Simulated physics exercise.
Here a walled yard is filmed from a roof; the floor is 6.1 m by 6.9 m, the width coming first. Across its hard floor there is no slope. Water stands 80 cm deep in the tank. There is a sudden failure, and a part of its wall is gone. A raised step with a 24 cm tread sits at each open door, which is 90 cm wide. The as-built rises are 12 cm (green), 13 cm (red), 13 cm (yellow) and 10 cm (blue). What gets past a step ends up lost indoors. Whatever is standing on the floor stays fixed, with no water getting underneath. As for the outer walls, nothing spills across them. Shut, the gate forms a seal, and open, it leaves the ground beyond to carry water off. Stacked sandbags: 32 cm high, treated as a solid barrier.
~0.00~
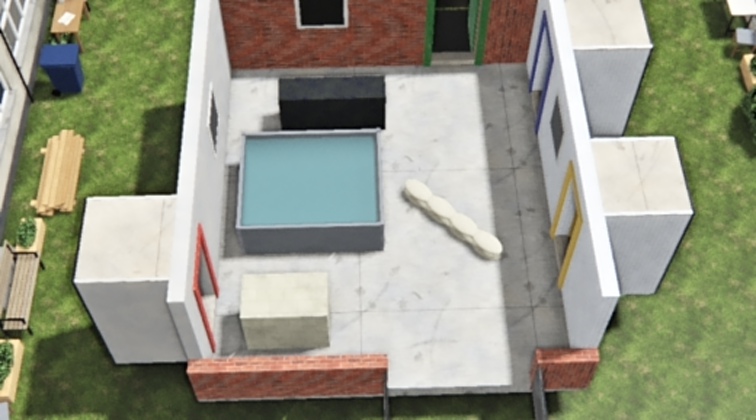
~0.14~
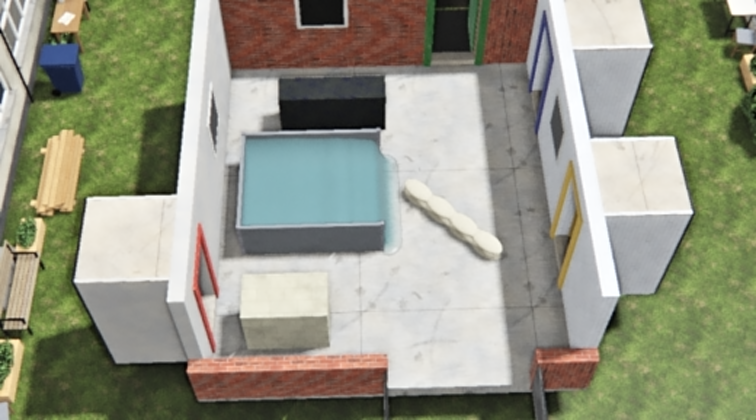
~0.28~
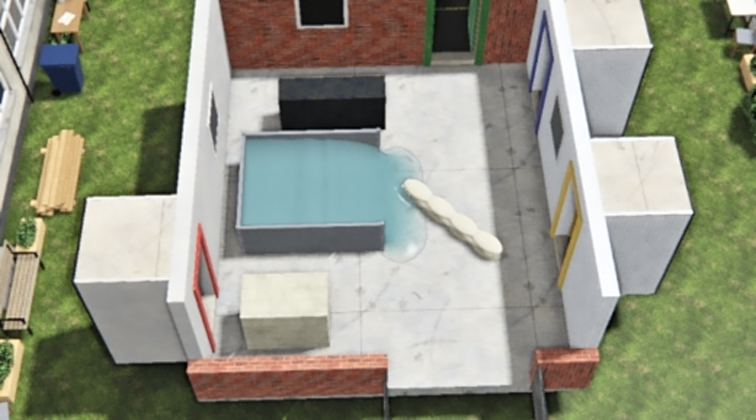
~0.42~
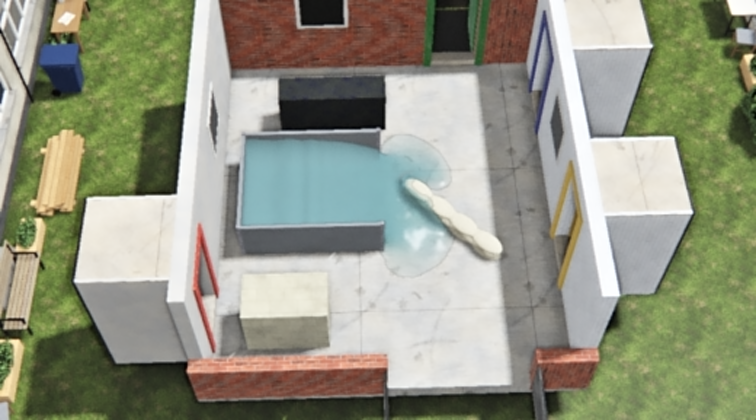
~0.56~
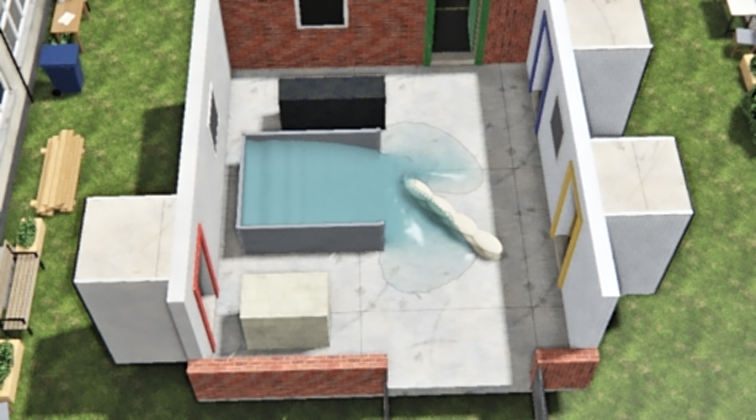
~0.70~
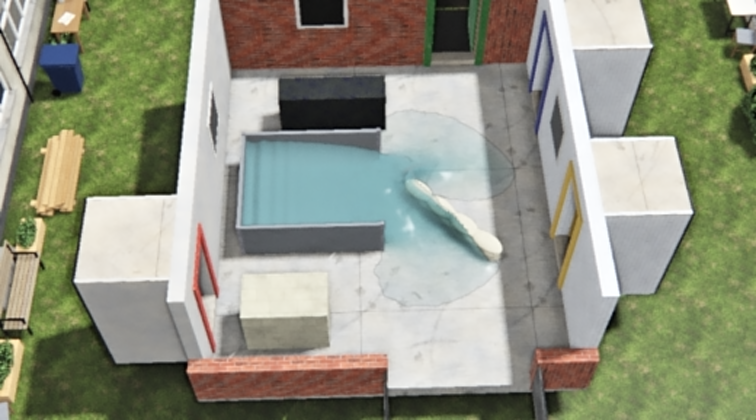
Water poured out through the open right side of a tank in a walled yard, then spread around a pale, lumpy barrier and fanned out in a widening puddle across the floor.
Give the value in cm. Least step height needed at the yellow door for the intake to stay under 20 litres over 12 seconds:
13 cm or so.
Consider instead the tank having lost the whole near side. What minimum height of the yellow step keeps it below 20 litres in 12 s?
Some 9.5 cm.
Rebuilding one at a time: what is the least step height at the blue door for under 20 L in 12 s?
Blue door - some 20 centimetres.
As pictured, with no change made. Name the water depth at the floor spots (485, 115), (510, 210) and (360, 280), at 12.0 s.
Ordered as asked: 5, 8, 1 cm.
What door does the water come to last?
The red door.
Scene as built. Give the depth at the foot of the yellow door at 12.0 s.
It stands about 5.5 centimetres deep.
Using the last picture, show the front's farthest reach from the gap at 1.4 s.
At about (565, 369).
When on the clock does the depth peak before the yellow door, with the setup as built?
Around 3.6 seconds.
After 1.4 s water covers 45 % of the floor, deepest (51 cm) near (396, 197); it has not reached the yellow door.
After 3.0 s water covers 55 % of the floor, deepest (32 cm) near (536, 313); 15 cm at the yellow door, 1 litre in over its 13 cm step.
After 12.0 s water covers 90 % of the floor, deepest (10 cm) near (445, 204); 5 cm at the yellow door, 19 litres in over its 13 cm step.
At the yellow door as built, the water arrived by 1.7 s and peaked near 17 cm at 3.6 s.
With a step of 12 cm, 26 litres would have come in within the 12 s; with 14 cm, 14 litres. So under 20 litres takes about 13 cm.
